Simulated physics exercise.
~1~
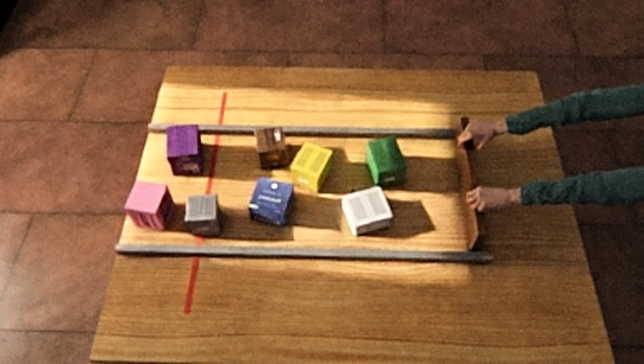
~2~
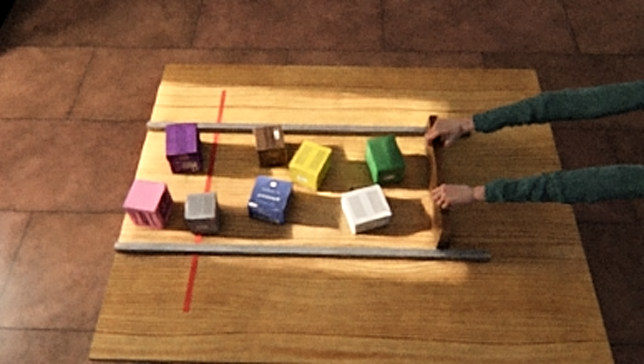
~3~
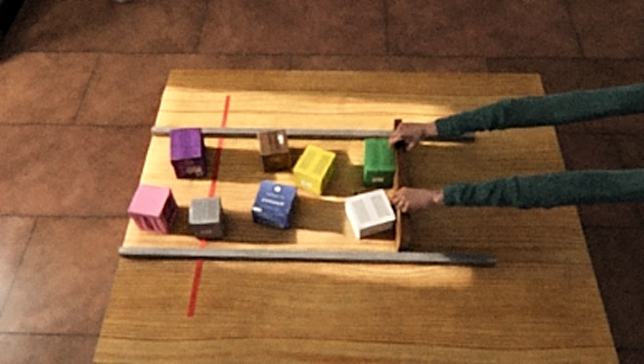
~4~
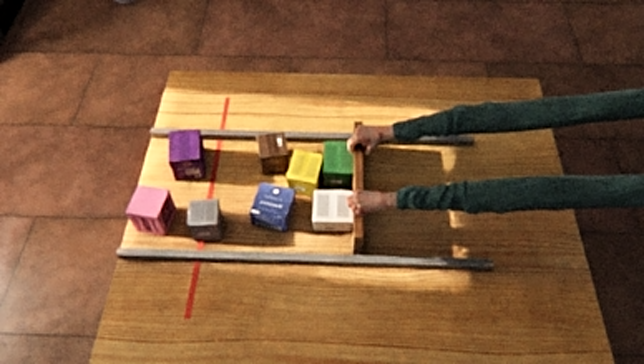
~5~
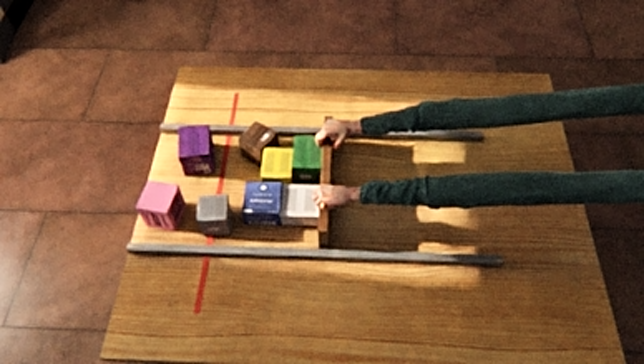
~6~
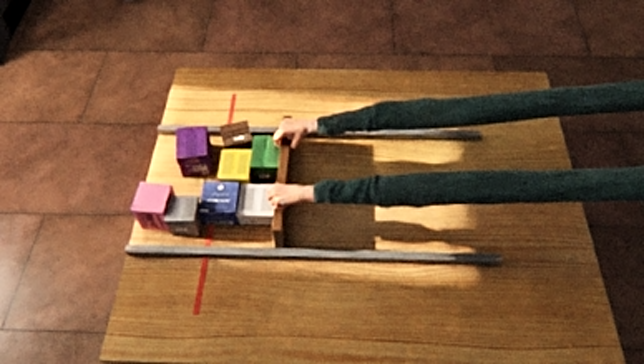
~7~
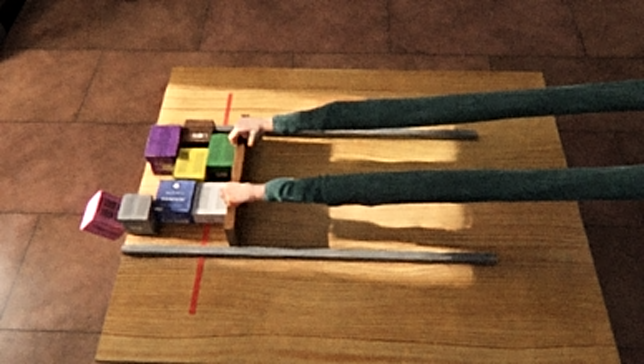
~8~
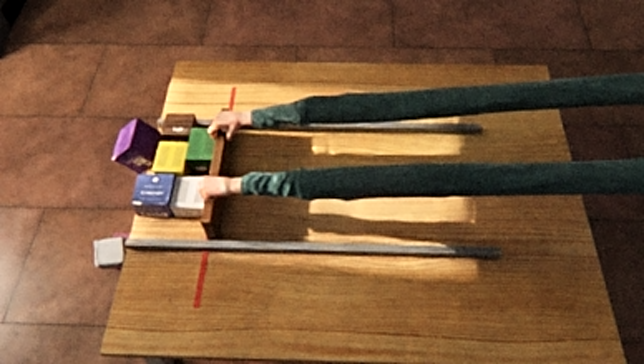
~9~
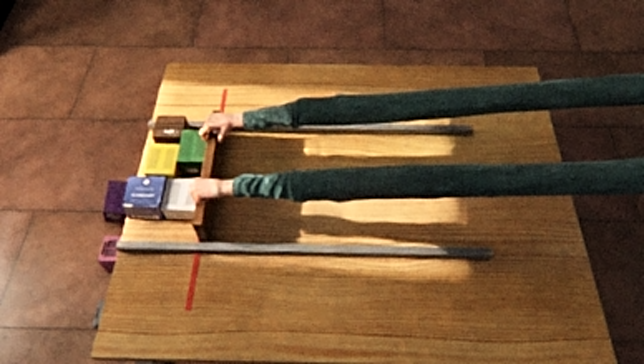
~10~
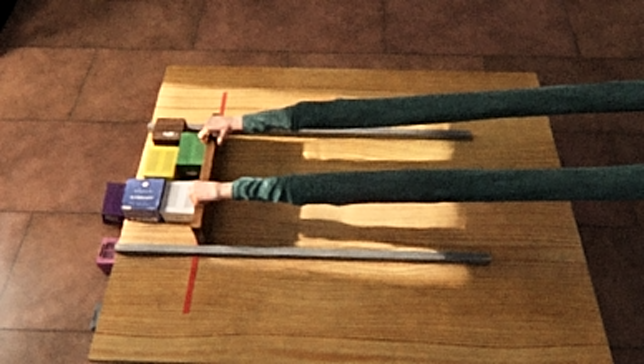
The video shows two hands pushing a plank leftward across a wooden table between two rails, gathering colorful boxes ahead of it. The pink, grey and purple boxes drop off the left edge before the plank stops near the red line, leaving the other five on the table.
